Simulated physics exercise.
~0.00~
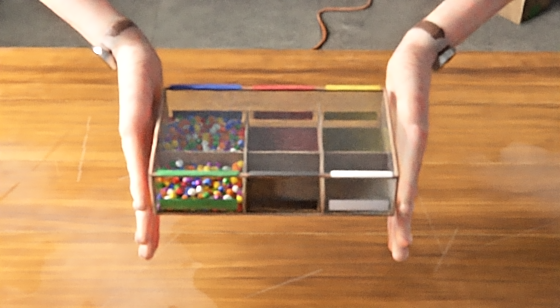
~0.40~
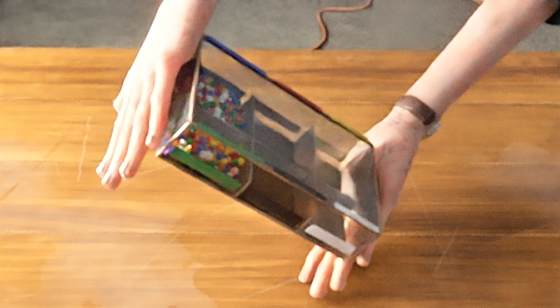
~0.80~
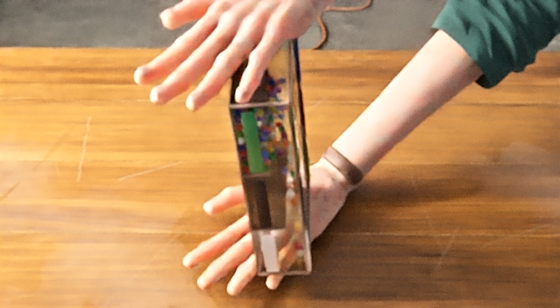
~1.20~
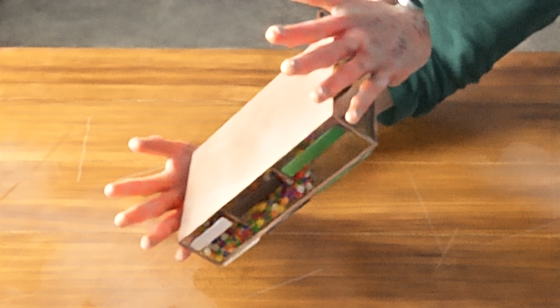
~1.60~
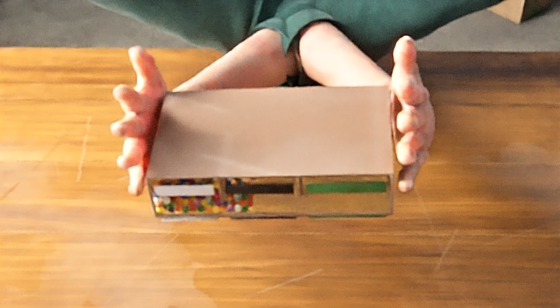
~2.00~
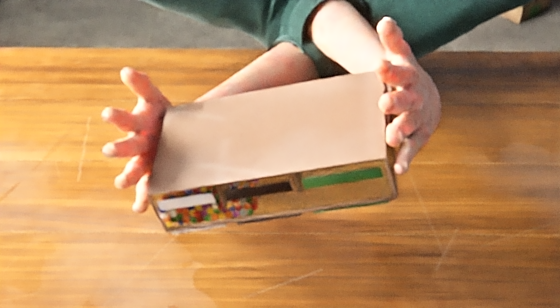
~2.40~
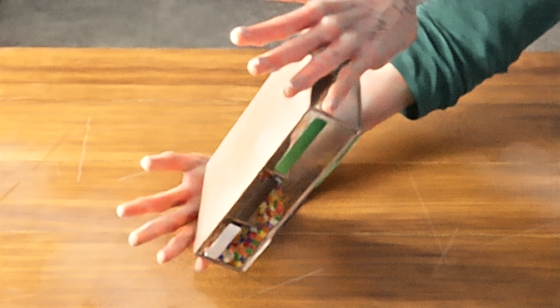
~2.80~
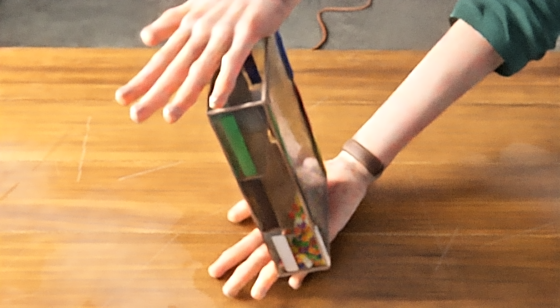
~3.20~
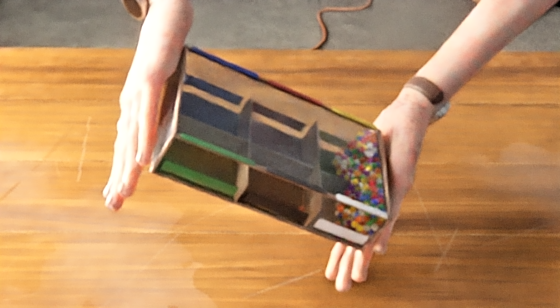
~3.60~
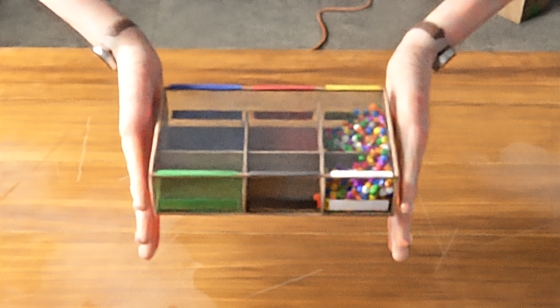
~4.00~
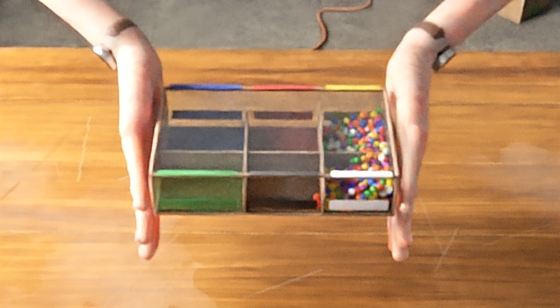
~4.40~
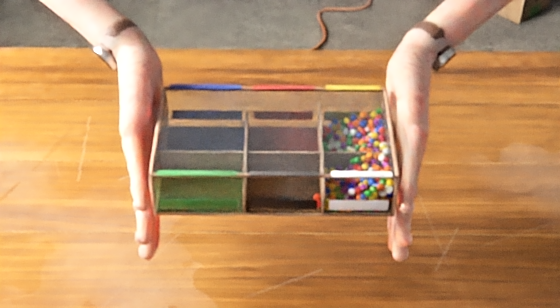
In this clip, two hands hold a clear-lidded, divided box with colorful beads in its left compartments, turn it clockwise until its plain back shows, then rotate it back level, where it stays still with the beads gathered in the right-hand compartments.
